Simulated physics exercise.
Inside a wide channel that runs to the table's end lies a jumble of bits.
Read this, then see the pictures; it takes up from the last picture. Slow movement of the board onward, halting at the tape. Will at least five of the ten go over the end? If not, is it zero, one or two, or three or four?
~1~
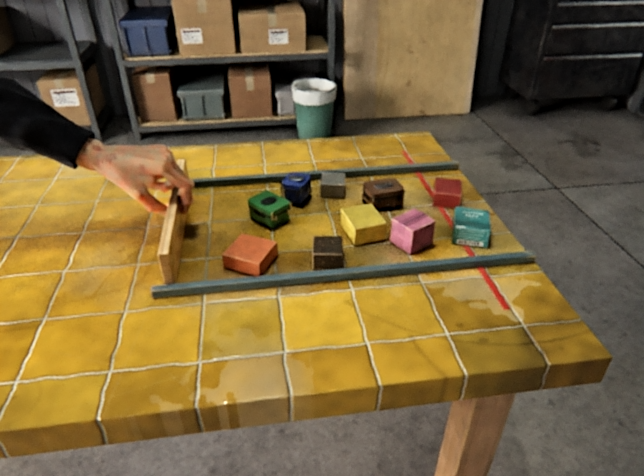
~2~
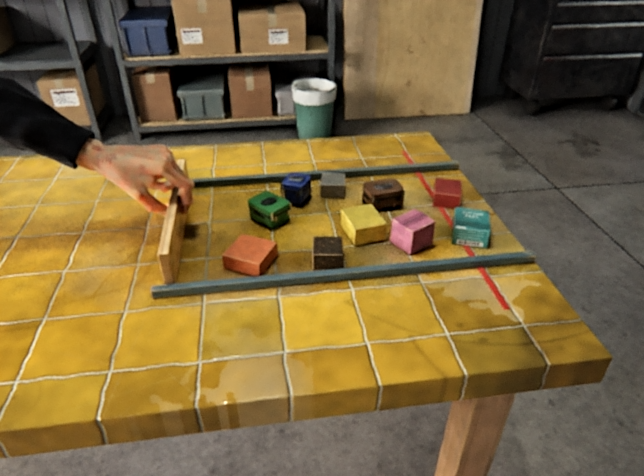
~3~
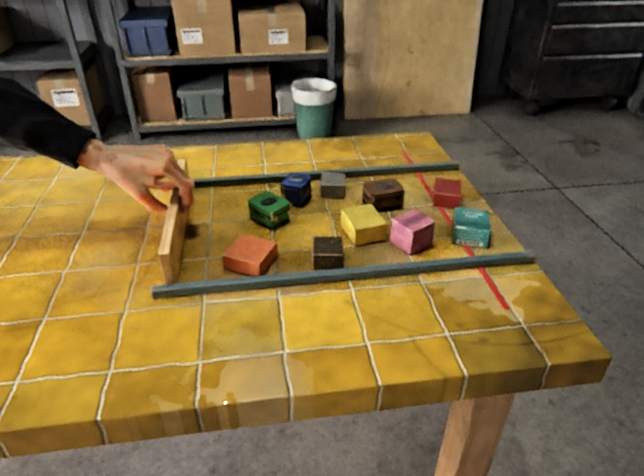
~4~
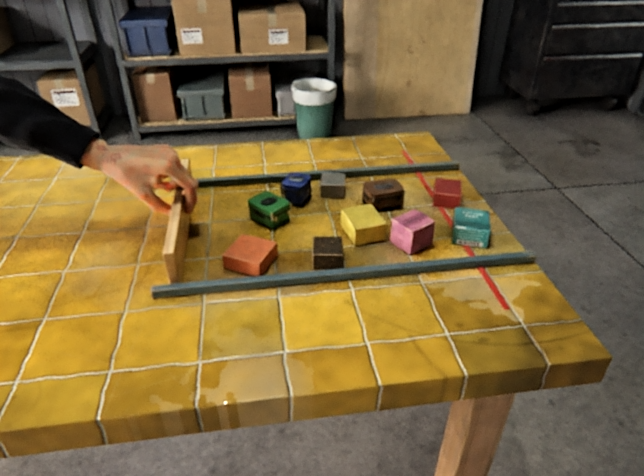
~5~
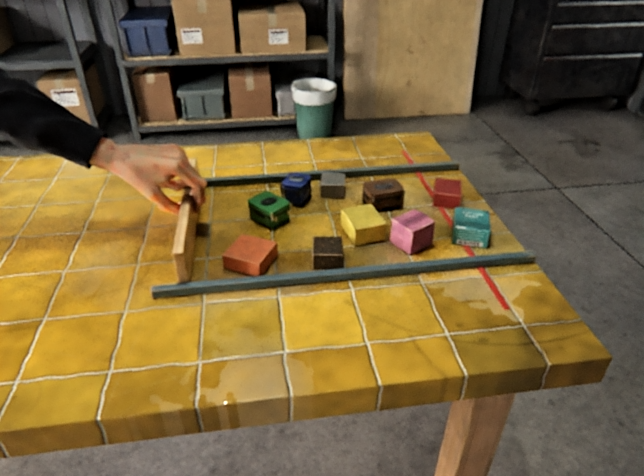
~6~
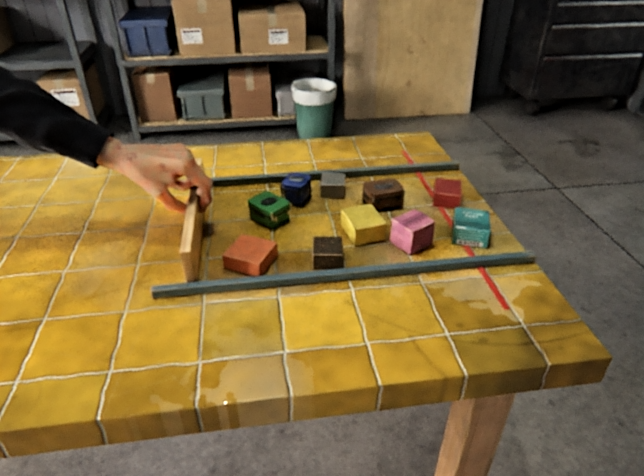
No, three or four go over.
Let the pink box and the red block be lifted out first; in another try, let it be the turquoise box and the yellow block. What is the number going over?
The first try gives 1, the second gives 1.
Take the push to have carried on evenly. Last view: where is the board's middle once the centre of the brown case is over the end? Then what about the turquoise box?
About (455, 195), and (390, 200) for the other.
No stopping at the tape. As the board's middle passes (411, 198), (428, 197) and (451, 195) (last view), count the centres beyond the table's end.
The numbers past the end are 1, 3 and 5.
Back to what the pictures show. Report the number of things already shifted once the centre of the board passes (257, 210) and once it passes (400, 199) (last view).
The first count is 2, and then it's 10.
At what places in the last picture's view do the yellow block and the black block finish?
Final positions - yellow block around (497, 209), black block around (519, 236).
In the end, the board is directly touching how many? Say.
Looks like 3 of them, all told.
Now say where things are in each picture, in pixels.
The first picture shows red block (447, 193); turquoise box (471, 227); pink box (412, 231); board (177, 216); tape (443, 211).
The second picture shows turquoise box (471, 227); green case (269, 211).
The third picture shows pink box (412, 231); black block (328, 252).
The fourth picture shows red block (447, 193); board (181, 215).
The fifth picture shows turquoise box (471, 227); blue case (297, 189).
The sixth picture shows red block (447, 193); turquoise box (471, 227); pink box (412, 231); board (196, 214); tape (443, 211).
Early on, none off yet; red block at rest near (447, 193); turquoise box at rest near (471, 227); pink box at rest near (412, 231).
Finally, the number that fall off is three or four; lost, pink box, turquoise box and red block.
